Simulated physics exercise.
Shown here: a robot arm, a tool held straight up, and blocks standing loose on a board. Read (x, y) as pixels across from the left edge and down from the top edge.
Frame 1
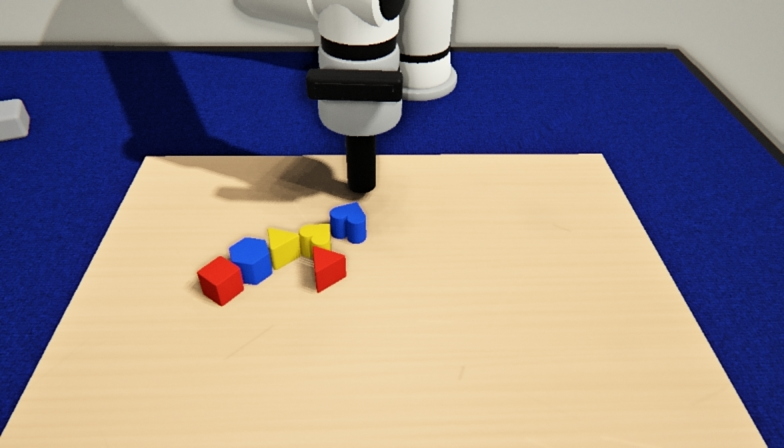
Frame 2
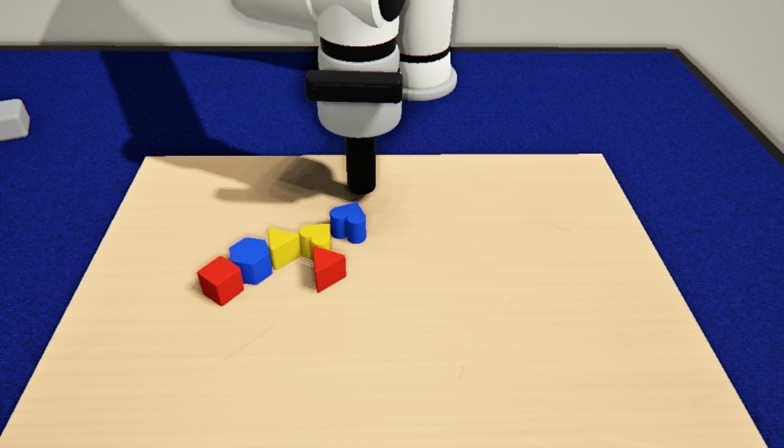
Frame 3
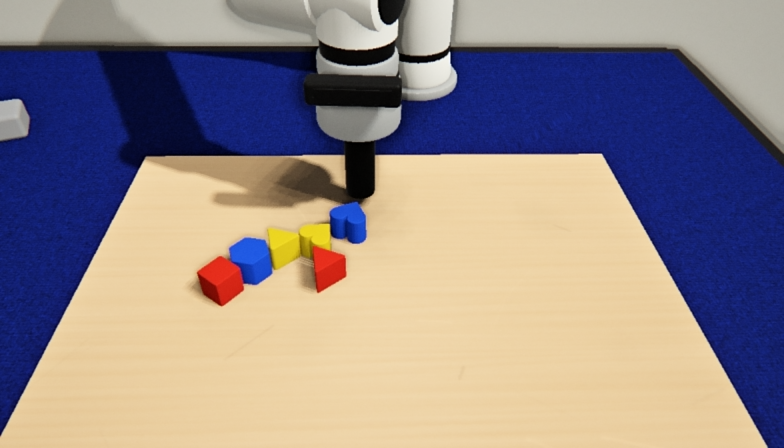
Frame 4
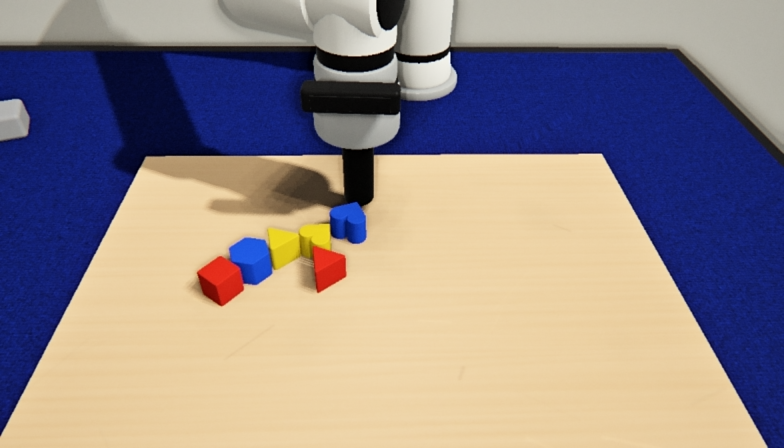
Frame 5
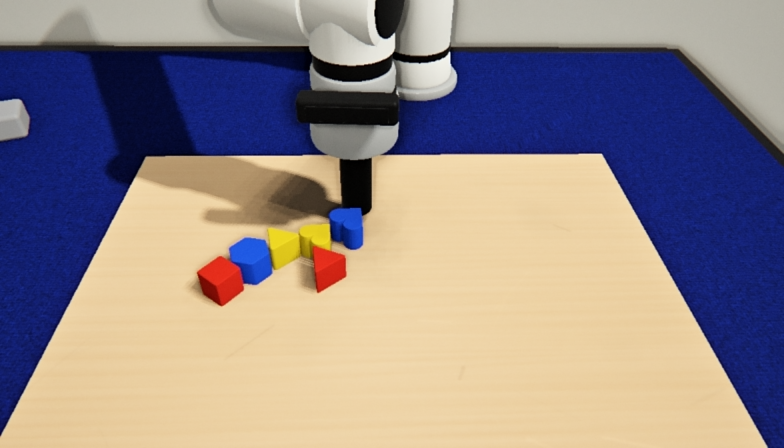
Robot arm easing its upright black tool forward to nudge a blue heart block slightly, beside red, yellow and blue blocks.
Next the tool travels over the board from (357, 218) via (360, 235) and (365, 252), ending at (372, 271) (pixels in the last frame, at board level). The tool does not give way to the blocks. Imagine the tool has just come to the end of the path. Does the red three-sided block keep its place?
No
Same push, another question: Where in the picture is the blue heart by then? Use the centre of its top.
The top centre is at (337, 248).
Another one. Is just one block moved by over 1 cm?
Answer: No.
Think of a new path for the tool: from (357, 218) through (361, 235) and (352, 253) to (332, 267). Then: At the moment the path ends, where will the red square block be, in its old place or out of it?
It's unmoved.
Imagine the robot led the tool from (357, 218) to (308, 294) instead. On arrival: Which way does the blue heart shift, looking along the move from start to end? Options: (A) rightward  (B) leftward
The correct letter is B.
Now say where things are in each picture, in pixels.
The first picture shows lower end of the tool at (362, 185), tops of blocks, yellow heart at (316, 232), red three-sided block at (325, 257), blue heart at (349, 212).
The second picture shows tool at (361, 186), blocks as before.
The third picture shows tool at (361, 191), blocks as before.
The fourth picture shows tool at (359, 197), blocks as before.
The fifth picture shows tool at (357, 208), yellow heart at (316, 232), red three-sided block at (325, 257), blue heart at (348, 217).
What follows on the original path. Halfway along, tool at (360, 235); blue heart at (341, 239), turned 55° clockwise.
At the end, tool at (372, 260); yellow heart not moved; red three-sided block at (314, 266); blue heart at (337, 248), turned 75° clockwise.
